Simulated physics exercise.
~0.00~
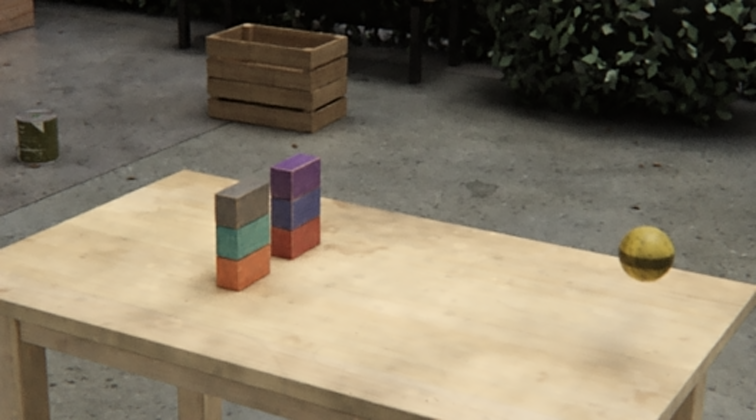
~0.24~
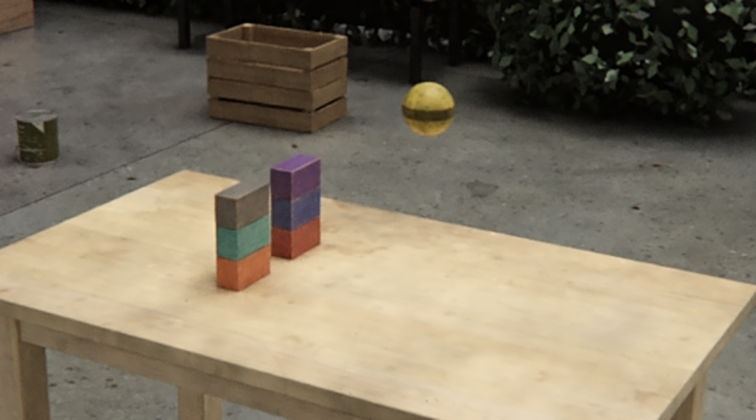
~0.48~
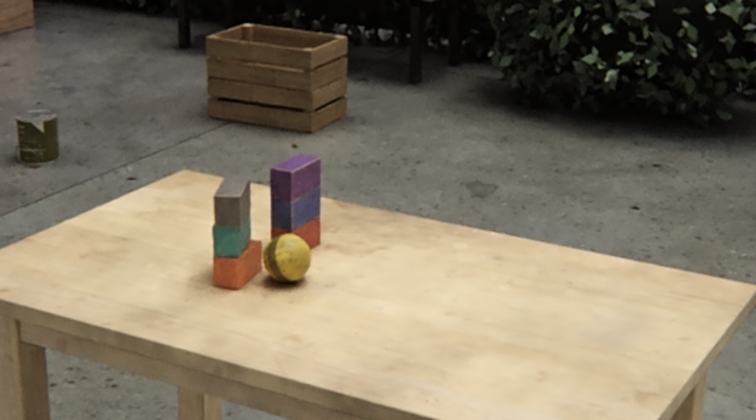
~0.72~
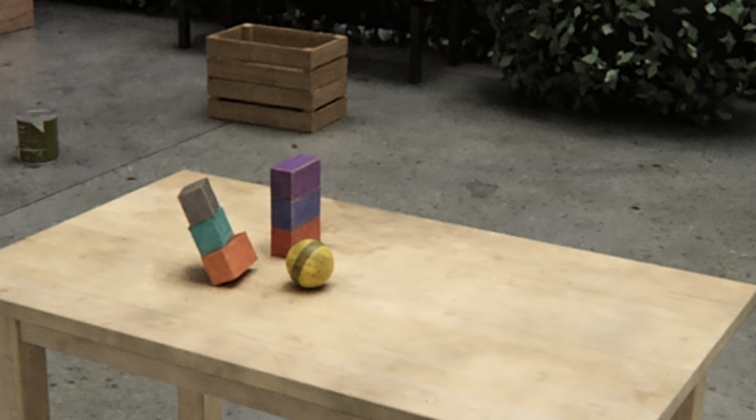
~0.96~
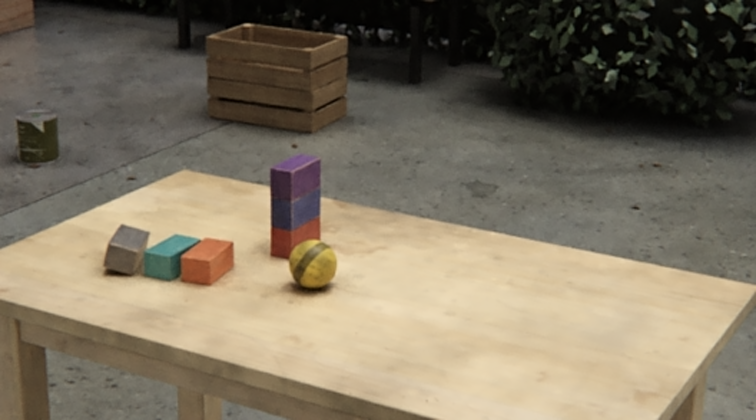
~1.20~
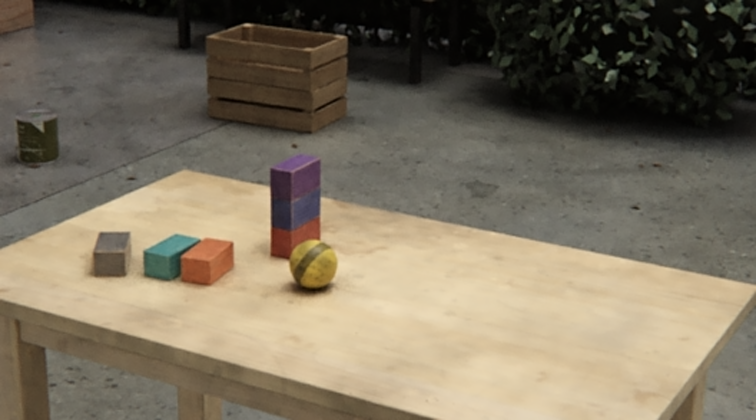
A pale wooden table stands on grey paving, seen from slightly above, with a slatted crate, a green can and leafy shrubs behind it. On its left half rise two short stacks, one of grey, turquoise and orange blocks, the other of purple, blue and red just behind to the right. A yellow ball with a dark band flies in from the right, arcs up and drops against the nearer stack. It rolls back slightly as that stack tips left and topples. The grey, turquoise and orange blocks end lying in a row, the ball resting beside the other stack, still upright.
